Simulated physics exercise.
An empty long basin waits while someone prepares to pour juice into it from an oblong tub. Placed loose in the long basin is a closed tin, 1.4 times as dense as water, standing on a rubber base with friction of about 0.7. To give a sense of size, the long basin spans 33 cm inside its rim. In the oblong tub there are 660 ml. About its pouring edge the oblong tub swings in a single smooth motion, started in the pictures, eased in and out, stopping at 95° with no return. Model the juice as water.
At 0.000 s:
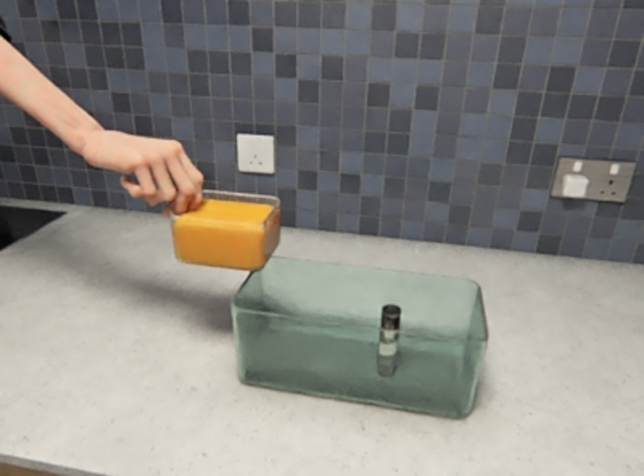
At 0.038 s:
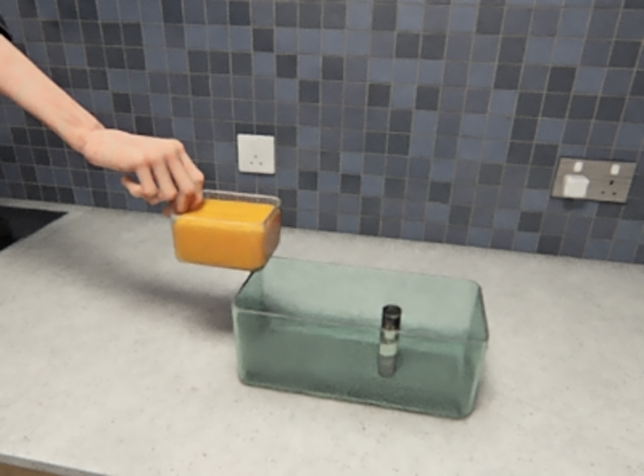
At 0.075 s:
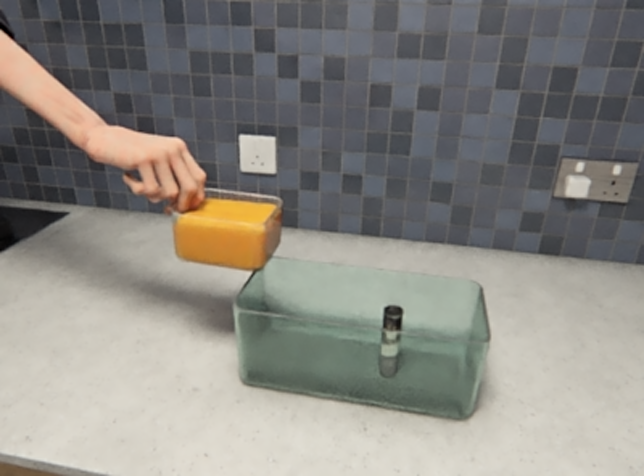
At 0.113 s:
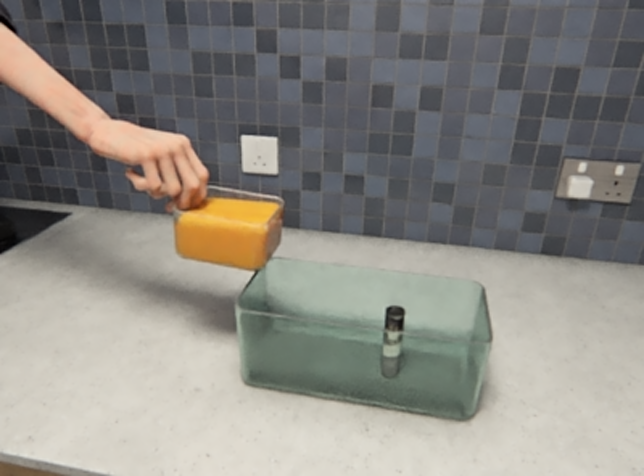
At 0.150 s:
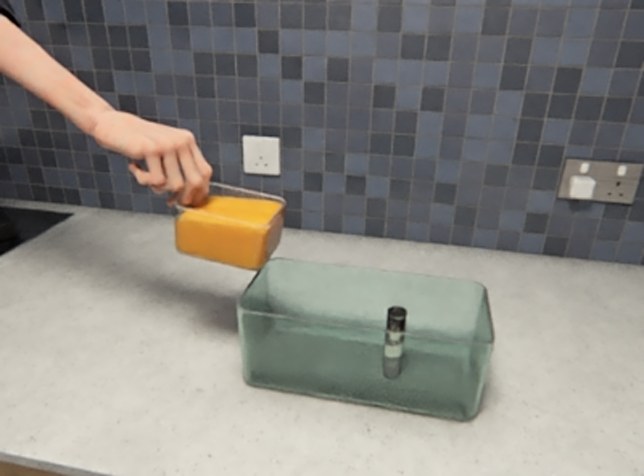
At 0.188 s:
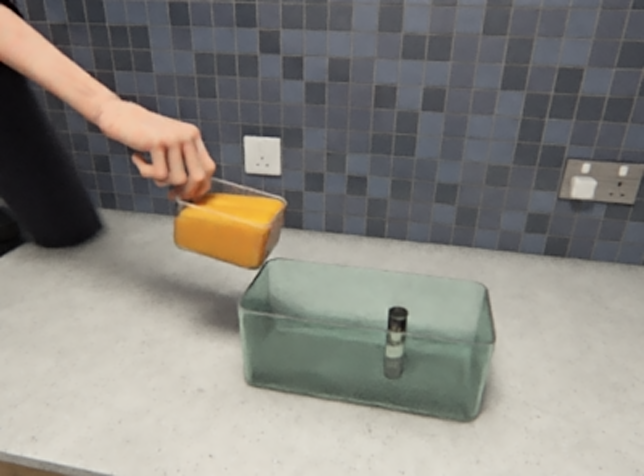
A hand reaches in from the left above a pale worktop backed by blue-grey tiles with wall sockets, seen from slightly above. It grips a small clear oblong tub of orange juice near the upper left of a long, greenish glass basin, in which a small dark-topped tin stands. The tub starts level, then tilts slightly rightward as a dark shape enters at left and the view drifts very slightly.
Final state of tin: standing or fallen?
Standing.
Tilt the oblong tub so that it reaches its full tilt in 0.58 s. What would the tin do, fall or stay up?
Then it tips over.
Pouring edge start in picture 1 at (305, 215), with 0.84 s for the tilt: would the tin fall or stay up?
Then it tips over.
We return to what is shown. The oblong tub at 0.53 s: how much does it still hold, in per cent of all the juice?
Roughly 60 %.
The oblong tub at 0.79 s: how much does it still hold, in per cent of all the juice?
I reckon near 12 per cent still sits there.
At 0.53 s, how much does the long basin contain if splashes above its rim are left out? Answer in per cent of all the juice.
About 7 per cent.
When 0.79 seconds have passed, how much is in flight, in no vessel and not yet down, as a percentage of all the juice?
About 18 per cent.
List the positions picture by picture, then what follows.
Tilt 0°; pouring edge (272, 212); surface from (187, 208) to (272, 217); the long basin's rim runs from (247, 280) to (483, 310); the tin's top is at (392, 313), in the first frame.
Tilt 0°; pouring edge (272, 212); surface from (188, 208) to (273, 217), in the second frame.
Tilt 2°; pouring edge (274, 213); surface from (189, 208) to (274, 216), in the third frame.
Tilt 4°; pouring edge (276, 213); surface from (191, 207) to (276, 215), in the fourth frame.
Tilt 7°; pouring edge (277, 214); surface from (192, 205) to (277, 213), in the fifth frame.
Tilt 11°; pouring edge (278, 214); surface from (192, 202) to (279, 211), in the sixth frame.
After 0.53 s the tilt is 67° and 60 per cent is still to pour; the tin stands where it began.
After 0.79 s the tilt is 94° and 12 per cent is still to pour; the tin stands where it began.
After 1.05 s the tilt is 95° and 3 per cent is still to pour; the tin stands where it began.
After 1.34 s the tilt is 95° and 1 per cent is still to pour; the tin stands where it began.
In the end the tin stands where it began.
